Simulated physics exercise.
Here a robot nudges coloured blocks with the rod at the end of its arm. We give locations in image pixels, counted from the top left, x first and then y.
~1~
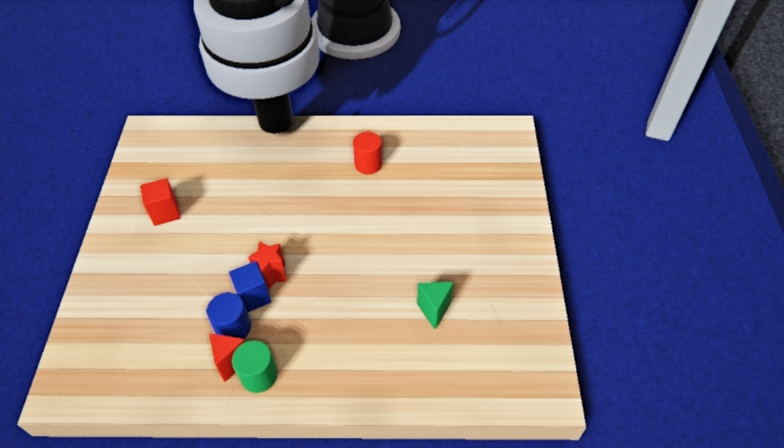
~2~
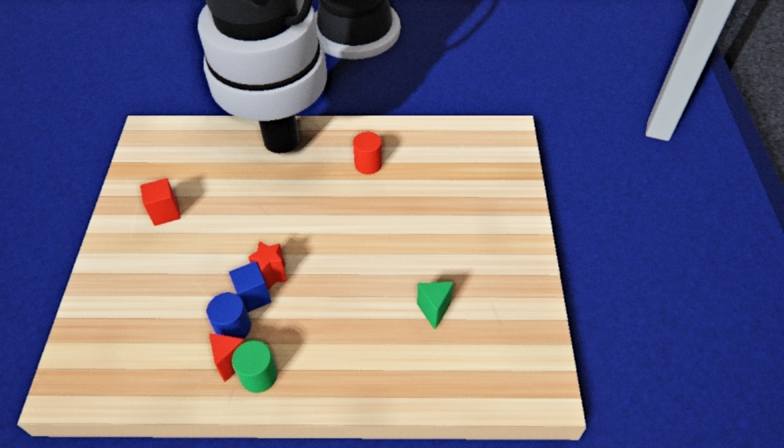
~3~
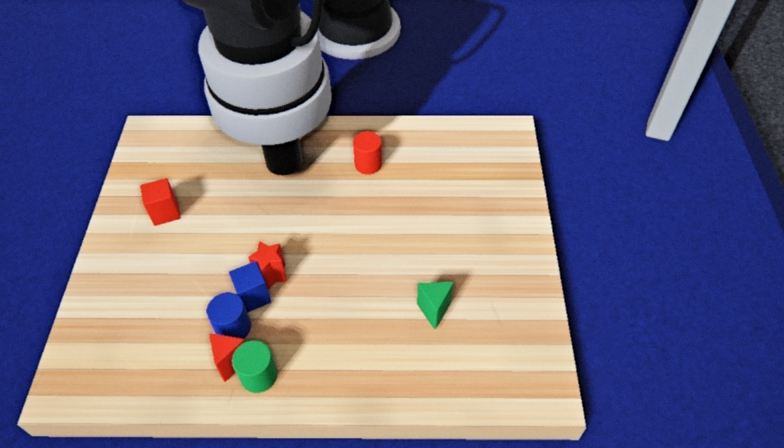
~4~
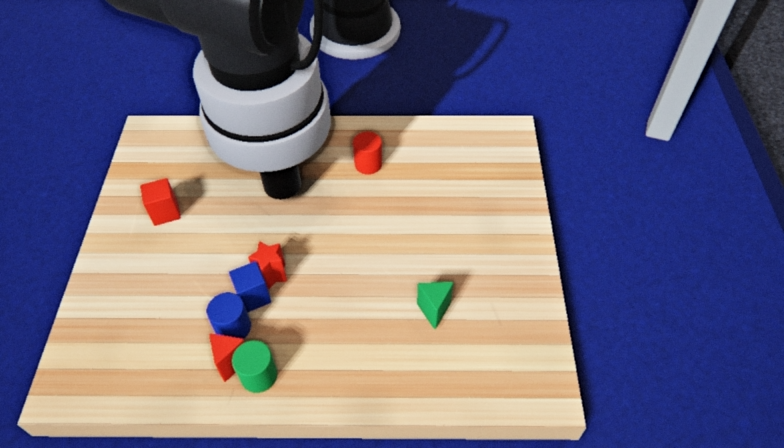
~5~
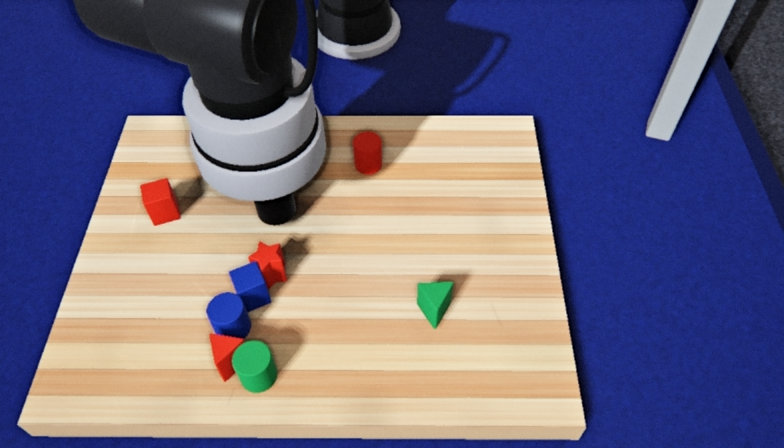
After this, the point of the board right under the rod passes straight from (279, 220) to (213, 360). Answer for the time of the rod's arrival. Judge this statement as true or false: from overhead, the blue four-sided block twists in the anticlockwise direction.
The statement is incorrect.
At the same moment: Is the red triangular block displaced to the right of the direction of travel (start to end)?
The answer is no.
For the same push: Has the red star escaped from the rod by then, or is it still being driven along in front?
My answer is that the red star has slipped off.
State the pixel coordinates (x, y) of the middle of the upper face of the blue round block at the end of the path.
When the path ends, it will be at (186, 381).
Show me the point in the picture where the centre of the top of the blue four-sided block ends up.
The middle of its upper face should be somewhere near (259, 308).
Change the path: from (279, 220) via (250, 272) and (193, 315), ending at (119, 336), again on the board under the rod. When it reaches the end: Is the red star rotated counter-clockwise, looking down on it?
In short: Yes.
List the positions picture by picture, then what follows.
In the first frame, rod's lower end (276, 122); red triangular block (223, 345); blue round block (225, 308); blue four-sided block (247, 277); red star (266, 254).
In the second frame, rod (282, 141); blocks still.
In the third frame, rod (284, 162); blocks still.
In the fourth frame, rod (282, 186); blocks still.
In the fifth frame, rod (277, 211); red triangular block (223, 345); blue round block (225, 308); blue four-sided block (247, 277); red star (266, 254).
On the path given first. One third of the way, rod (256, 254); blue round block (221, 311); blue four-sided block (251, 286), turned 40° clockwise; red star (272, 261), turned 50° anticlockwise.
Two thirds of the way, rod (233, 301); red triangular block (222, 350), turned 20° anticlockwise; blue round block (215, 324); blue four-sided block (258, 305), turned 55° clockwise; red star (274, 269), turned 90° anticlockwise.
At the end, rod (209, 353); red triangular block (223, 376), turned 80° anticlockwise; blue round block (186, 381); blue four-sided block (259, 308), turned 45° clockwise; red star (274, 269), turned 90° anticlockwise.
